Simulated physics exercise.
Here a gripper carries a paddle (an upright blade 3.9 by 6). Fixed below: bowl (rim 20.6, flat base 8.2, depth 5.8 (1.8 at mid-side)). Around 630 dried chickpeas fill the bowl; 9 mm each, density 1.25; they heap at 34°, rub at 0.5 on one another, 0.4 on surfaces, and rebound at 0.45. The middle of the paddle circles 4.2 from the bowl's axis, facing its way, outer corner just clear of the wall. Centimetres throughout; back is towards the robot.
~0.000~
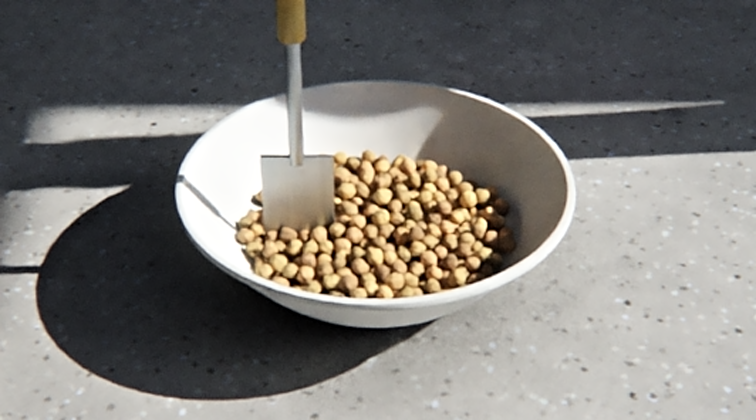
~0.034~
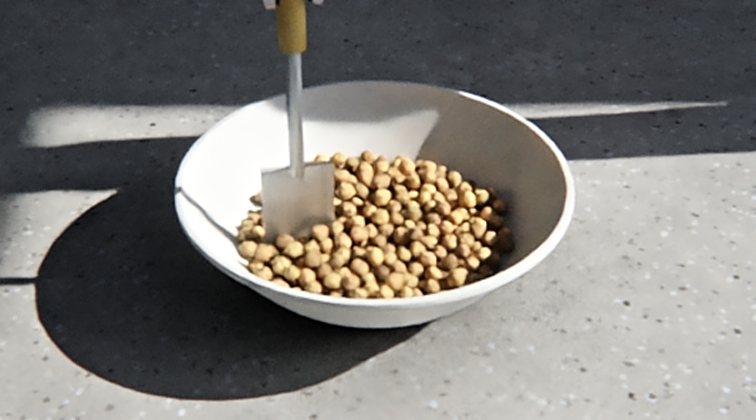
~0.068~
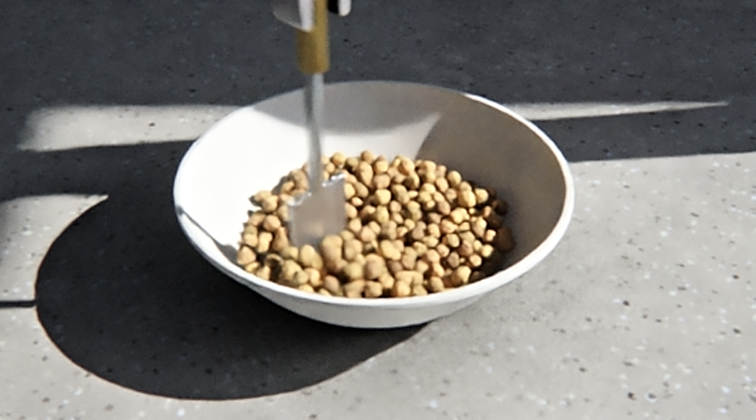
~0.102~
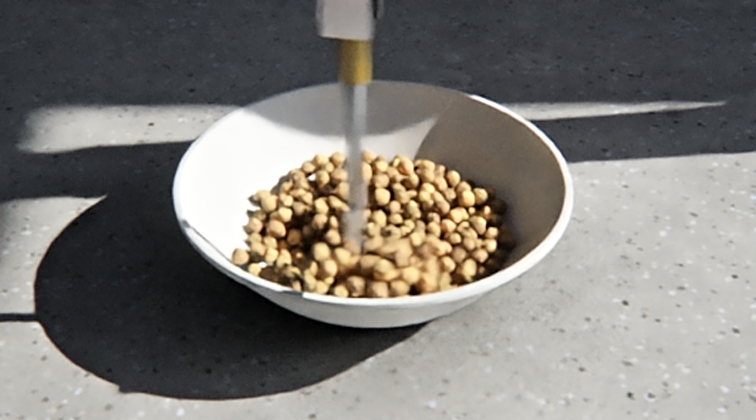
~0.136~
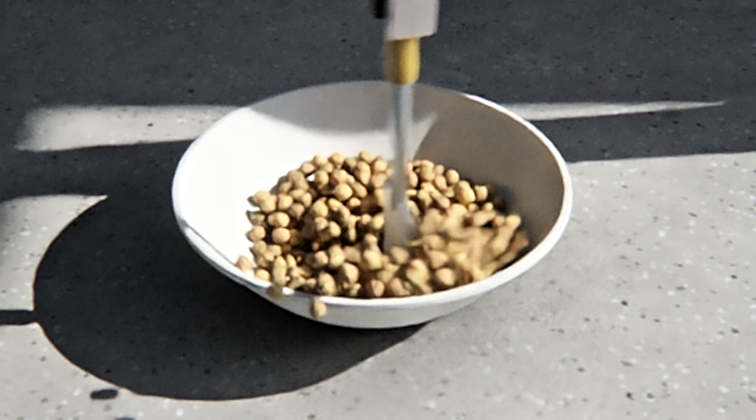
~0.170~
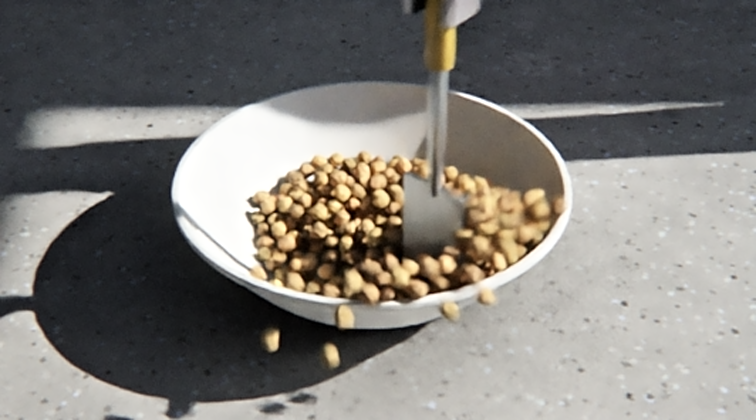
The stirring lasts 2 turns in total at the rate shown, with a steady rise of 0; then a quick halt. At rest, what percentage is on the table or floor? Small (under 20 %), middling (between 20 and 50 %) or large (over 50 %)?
Share on the table or floor: Middling (between 20 and 50 %).
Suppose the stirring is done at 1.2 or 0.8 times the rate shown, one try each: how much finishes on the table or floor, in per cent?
About 40 and 15 per cent.
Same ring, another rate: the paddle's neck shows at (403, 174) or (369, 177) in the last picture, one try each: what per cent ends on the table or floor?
Some 10 and 5 per cent.
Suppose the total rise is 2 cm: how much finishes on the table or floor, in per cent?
Some 20 per cent.
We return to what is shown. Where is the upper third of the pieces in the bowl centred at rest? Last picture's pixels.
Around (284, 248).
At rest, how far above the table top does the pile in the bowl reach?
About 5.5 cm.
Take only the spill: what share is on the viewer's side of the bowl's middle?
Roughly 40 per cent.
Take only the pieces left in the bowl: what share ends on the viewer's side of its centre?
About 60 per cent.
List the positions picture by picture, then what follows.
Paddle neck at (296, 132), 0° round; upper third of the load around (384, 222), from x 245 to 505, top at y 155; 628 in the bowl, in the first frame.
Paddle neck at (296, 142), 14° round; upper third of the load around (378, 228), from x 245 to 505, top at y 160, in the second frame.
Paddle neck at (316, 163), 45° round; upper third of the load around (372, 243), from x 245 to 505, top at y 160, in the third frame.
Paddle neck at (354, 175), 77° round; upper third of the load around (387, 253), from x 240 to 505, top at y 155, in the fourth frame.
Paddle neck at (399, 174), 109° round; upper third of the load around (425, 254), from x 245 to 520, top at y 160; 626 in the bowl, 2 in flight or on the tool, in the fifth frame.
Paddle neck at (436, 160), 140° round; upper third of the load around (469, 235), from x 255 to 555, top at y 160; 621 in the bowl, 7 in flight or on the tool, in the sixth frame.
After 0.41 s, 5° round, highest piece 8 above the table; 521 in the bowl, 73 on the table or floor, 34 in flight or on the tool.
After 0.65 s, 229° round, highest piece 13 above the table; 466 in the bowl, 139 on the table or floor, 23 in flight or on the tool.
After 0.97 s, 0° round, highest piece 6 above the table; 440 in the bowl, 188 on the table or floor.
After 1.67 s, 0° round, highest piece 5 above the table; 440 in the bowl, 188 on the table or floor.
At rest, 440 in the bowl, 188 on the table or floor. That is 30 % on the table or floor.
